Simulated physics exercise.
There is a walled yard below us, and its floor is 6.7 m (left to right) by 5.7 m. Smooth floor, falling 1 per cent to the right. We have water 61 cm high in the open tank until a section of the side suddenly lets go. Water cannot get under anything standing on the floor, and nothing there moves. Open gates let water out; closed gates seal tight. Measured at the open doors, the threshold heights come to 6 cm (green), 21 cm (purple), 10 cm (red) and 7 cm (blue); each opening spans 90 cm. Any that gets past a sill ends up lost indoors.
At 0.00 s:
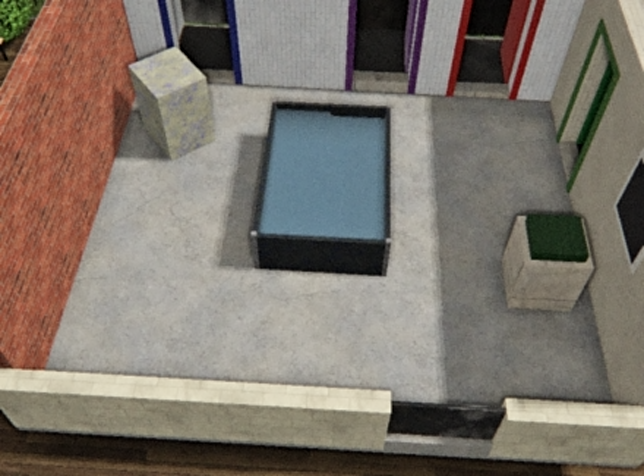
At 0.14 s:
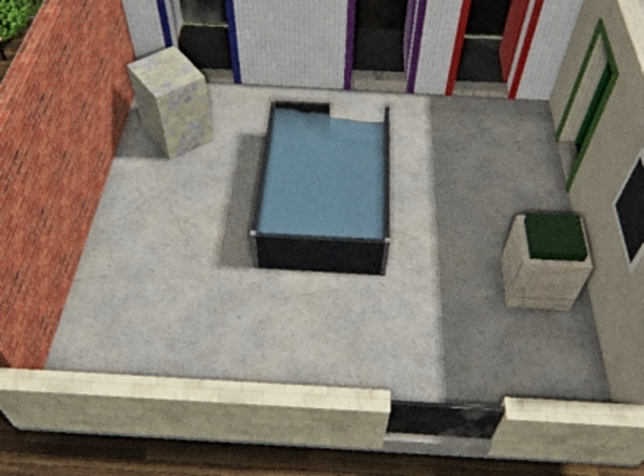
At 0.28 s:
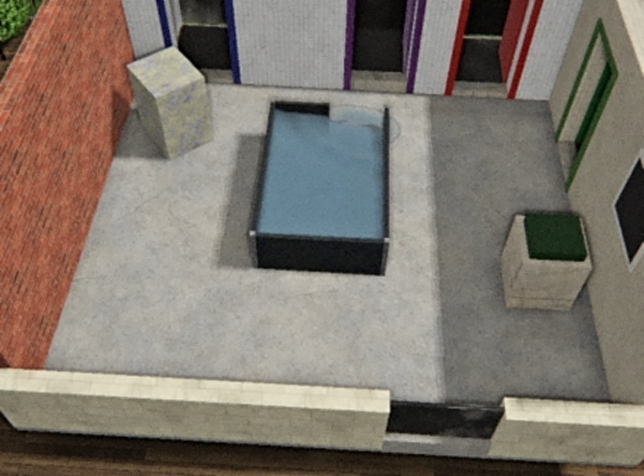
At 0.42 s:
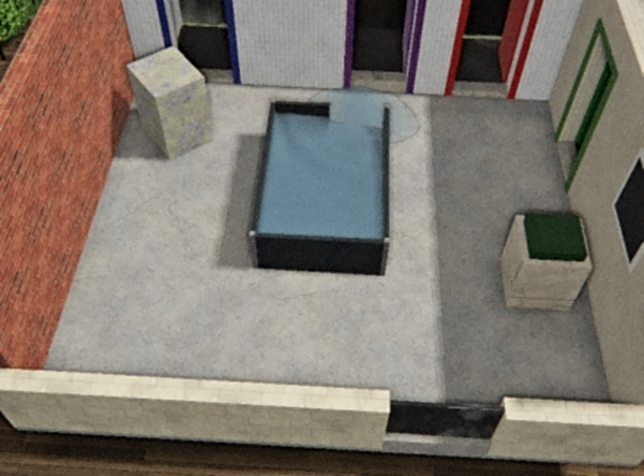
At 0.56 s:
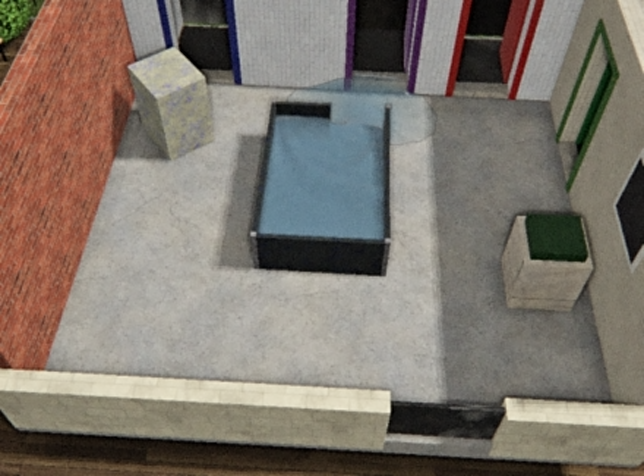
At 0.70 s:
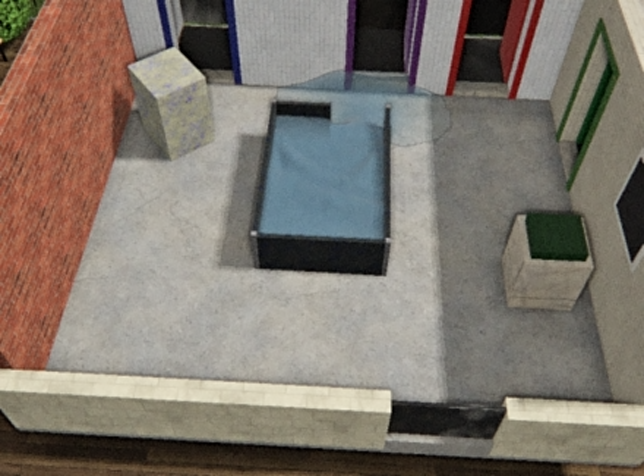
Walled yard seen from above, with water pouring from a gap in an open tank's far side and spreading across the floor.
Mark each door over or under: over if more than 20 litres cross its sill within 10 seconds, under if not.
Marks: Green door: Over; purple door: Over; red door: Under; blue door: Over.
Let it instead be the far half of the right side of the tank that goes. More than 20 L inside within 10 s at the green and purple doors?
Then: Green past it, purple under.
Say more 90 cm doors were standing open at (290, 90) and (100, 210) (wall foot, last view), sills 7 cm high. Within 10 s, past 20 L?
Per doorway, in order: Sufficient / insufficient.
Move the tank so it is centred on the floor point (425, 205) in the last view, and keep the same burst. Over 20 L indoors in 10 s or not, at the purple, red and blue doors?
Purple gets no more than that, red gets more than that, blue gets no more than that.
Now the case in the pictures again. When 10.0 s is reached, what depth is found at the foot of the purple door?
Reading: Close to 11.5 cm.
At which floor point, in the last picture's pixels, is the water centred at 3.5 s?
Near (341, 164).
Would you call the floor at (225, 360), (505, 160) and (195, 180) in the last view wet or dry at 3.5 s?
In that order: Dry, under water, wet.
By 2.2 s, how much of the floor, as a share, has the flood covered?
I'd say around 25 %.
After 1.4 s water covers 15 % of the floor and is deepest (42 cm) near (362, 92); green door not reached, purple door 39 cm at the sill, 46 L in, red door 11 cm at the sill, 0 L in, blue door 3 cm at the sill, 0 L in.
After 2.2 s water covers 25 % of the floor and is deepest (38 cm) near (362, 92); green door 10 cm at the sill, 0 L in, purple door 36 cm at the sill, 118 L in, red door 10 cm at the sill, 1 L in, blue door 5 cm at the sill, 0 L in.
After 3.5 s water covers 40 % of the floor and is deepest (26 cm) near (362, 92); green door 13 cm at the sill, 26 L in, purple door 25 cm at the sill, 174 L in, red door 9 cm at the sill, 2 L in, blue door 4 cm at the sill, 0 L in.
After 6.0 s water covers 75 % of the floor and is deepest (19 cm) near (362, 92); green door 12 cm at the sill, 72 L in, purple door 18 cm at the sill, 188 L in, red door 6 cm at the sill, 2 L in, blue door 10 cm at the sill, 14 L in.
After 10.0 s water covers 95 % of the floor and is deepest (12 cm) near (532, 116); green door 9 cm at the sill, 108 L in, purple door 12 cm at the sill, 188 L in, red door 4 cm at the sill, 3 L in, blue door 8 cm at the sill, 39 L in.
